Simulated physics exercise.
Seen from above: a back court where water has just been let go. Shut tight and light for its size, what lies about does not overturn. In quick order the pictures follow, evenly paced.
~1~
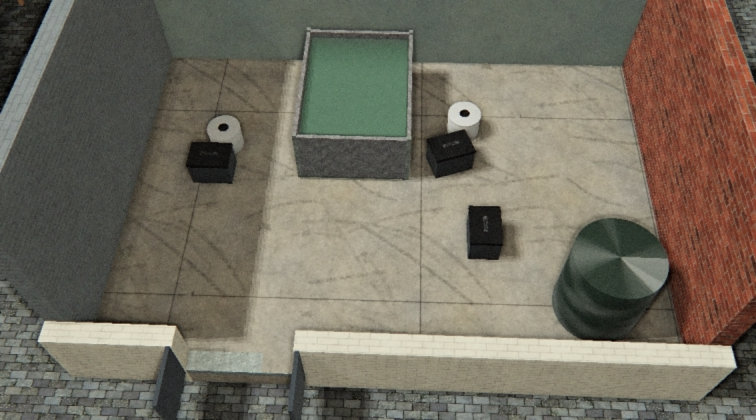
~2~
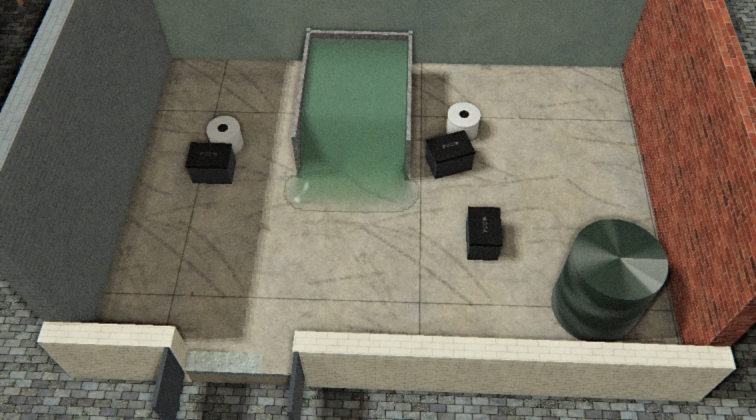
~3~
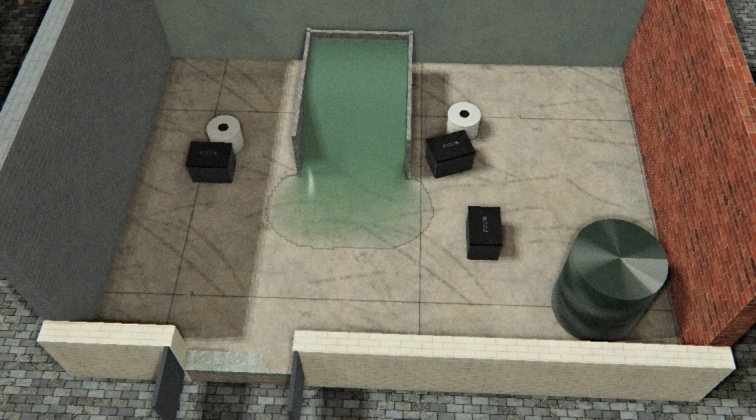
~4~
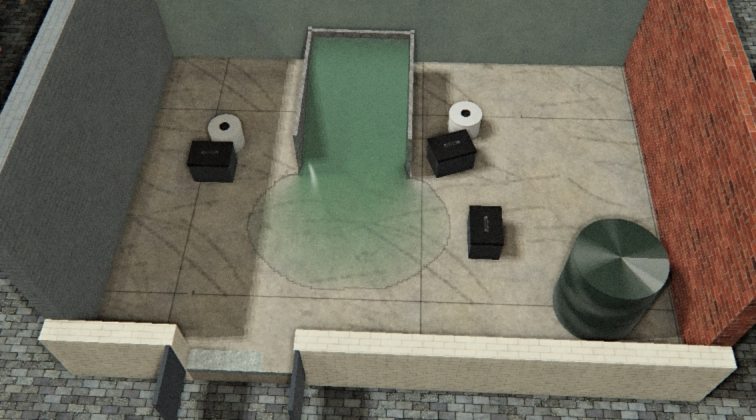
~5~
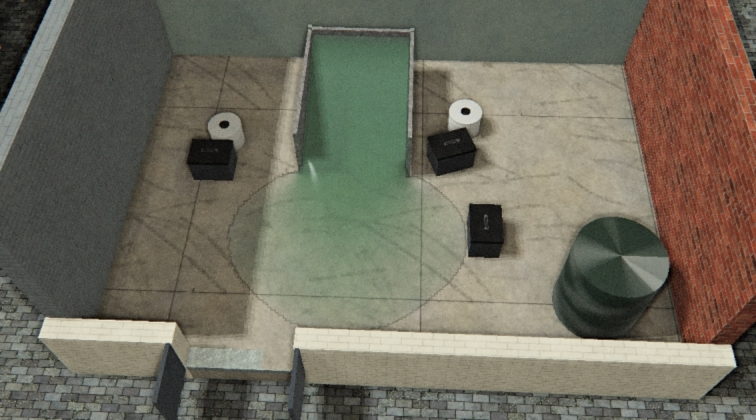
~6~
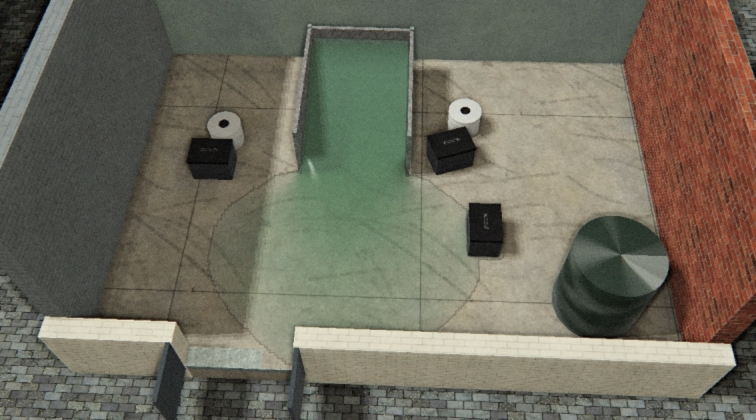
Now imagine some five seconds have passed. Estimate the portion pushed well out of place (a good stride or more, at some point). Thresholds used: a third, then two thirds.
My call: Not even a third.
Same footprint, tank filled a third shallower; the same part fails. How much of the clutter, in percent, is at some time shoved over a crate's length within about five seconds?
About 0 in every hundred loose things.
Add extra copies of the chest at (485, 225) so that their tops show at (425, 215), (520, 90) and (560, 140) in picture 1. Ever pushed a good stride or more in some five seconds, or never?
Listed in order: Displaced, hardly budges, then hardly budges.
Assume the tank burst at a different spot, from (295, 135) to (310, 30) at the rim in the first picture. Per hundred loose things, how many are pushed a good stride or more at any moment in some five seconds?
By my reckoning, around 40 percent.
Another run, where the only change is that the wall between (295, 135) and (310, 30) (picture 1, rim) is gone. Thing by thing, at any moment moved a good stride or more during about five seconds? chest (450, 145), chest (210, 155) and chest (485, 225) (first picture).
Lab note - in sequence: Never that far; made it that far; never that far.
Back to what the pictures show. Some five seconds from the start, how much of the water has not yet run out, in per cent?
I'd say close to 74 percent.
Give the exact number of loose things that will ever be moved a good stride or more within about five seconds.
The total is 1.
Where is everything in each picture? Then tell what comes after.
The first frame shows a tub at (465, 114) rests on the ground; a chest at (451, 145) rests on the ground; 0 of 5 have shifted.
The second frame shows a tub at (464, 115) rests on the ground; a chest at (451, 145), on the bottom; 0 of 5 have shifted.
The third frame shows a tub at (465, 114) rests on the ground; a chest at (451, 145), on the bottom; 0 of 5 have shifted.
The fourth frame shows a tub at (466, 113), on the bottom; a chest at (452, 144) rests on the ground; 0 of 5 have shifted.
The fifth frame shows a tub at (466, 112), on the bottom; a chest at (452, 143) rests on the ground; 0 of 5 have shifted.
The sixth frame shows a tub at (466, 111), on the bottom; a chest at (452, 142), on the bottom; 0 of 5 have shifted.
A moment on, 0 of 5 are well off their spots; 0 afloat.
Next, 0 of 5 are well off their spots; 0 afloat.
Later, 0 of 5 are well off their spots; 0 afloat.
In the end, 1 of 5 are well off their spots, and 1 have been at some point; 0 afloat.
